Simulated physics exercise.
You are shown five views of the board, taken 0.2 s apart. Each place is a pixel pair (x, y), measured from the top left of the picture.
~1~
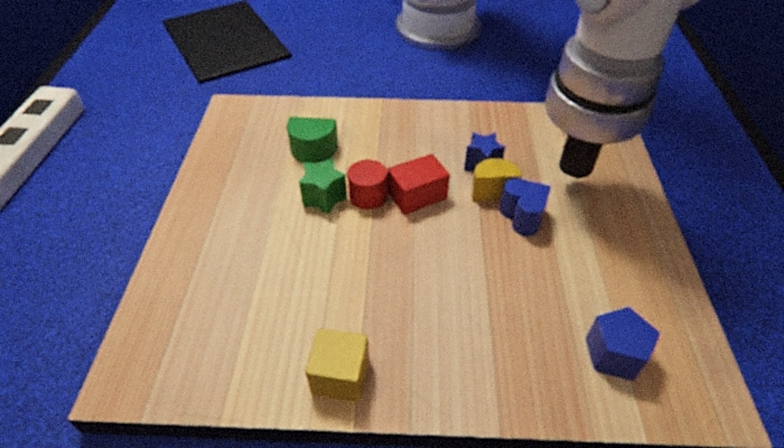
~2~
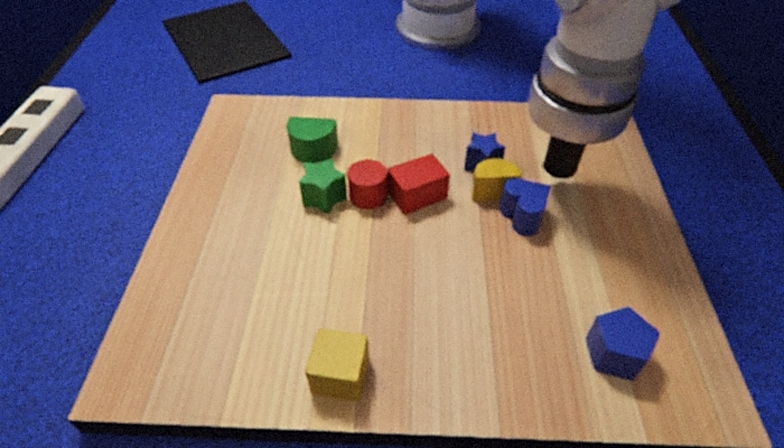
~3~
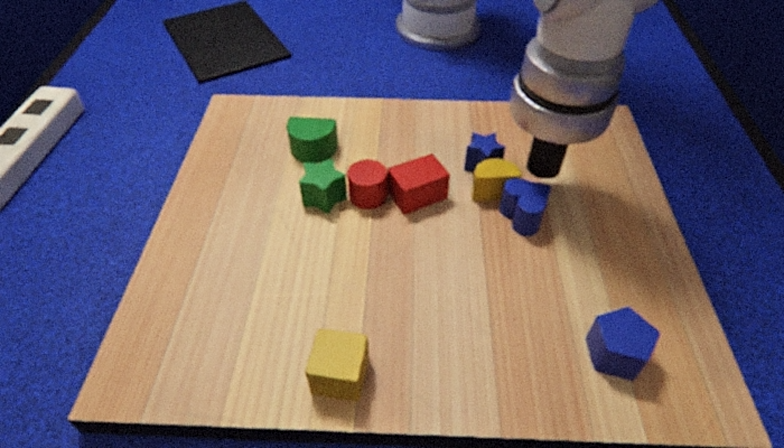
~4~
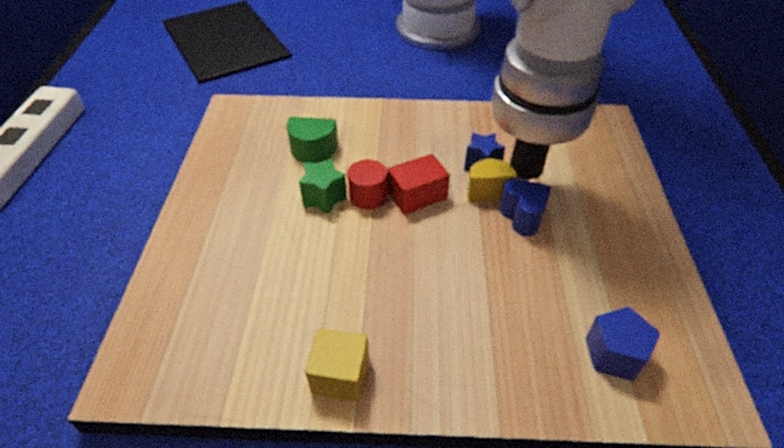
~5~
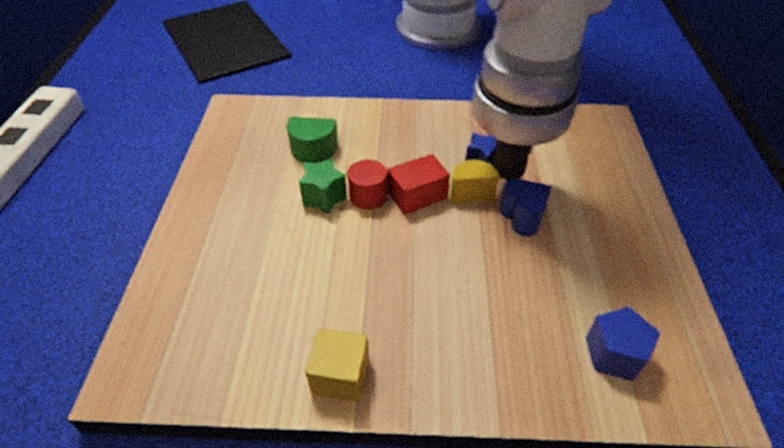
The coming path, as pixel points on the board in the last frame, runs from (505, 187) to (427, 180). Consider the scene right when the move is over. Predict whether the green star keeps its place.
It stays.
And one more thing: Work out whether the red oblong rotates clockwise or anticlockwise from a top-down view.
Rotation: Clockwise.
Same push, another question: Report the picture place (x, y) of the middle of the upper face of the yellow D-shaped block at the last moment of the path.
It is at (453, 183).
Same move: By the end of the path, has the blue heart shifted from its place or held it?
By the time the path is finished, it has hardly shifted at all.
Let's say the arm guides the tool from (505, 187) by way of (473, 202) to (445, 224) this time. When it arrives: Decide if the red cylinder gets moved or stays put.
It is moved off its spot.
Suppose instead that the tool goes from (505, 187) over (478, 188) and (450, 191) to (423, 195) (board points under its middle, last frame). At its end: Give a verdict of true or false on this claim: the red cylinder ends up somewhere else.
True.
On the path given first. Halfway along, tool at (467, 166); red oblong at (409, 178), turned 45° clockwise; yellow D-shaped block at (453, 183), turned 40° anticlockwise; blue star at (476, 141), turned 50° clockwise.
At the end, tool at (428, 162); green star not moved; red oblong at (409, 178), turned 45° clockwise; yellow D-shaped block at (453, 183), turned 40° anticlockwise; blue star at (475, 140), turned 55° clockwise; blue heart not moved.
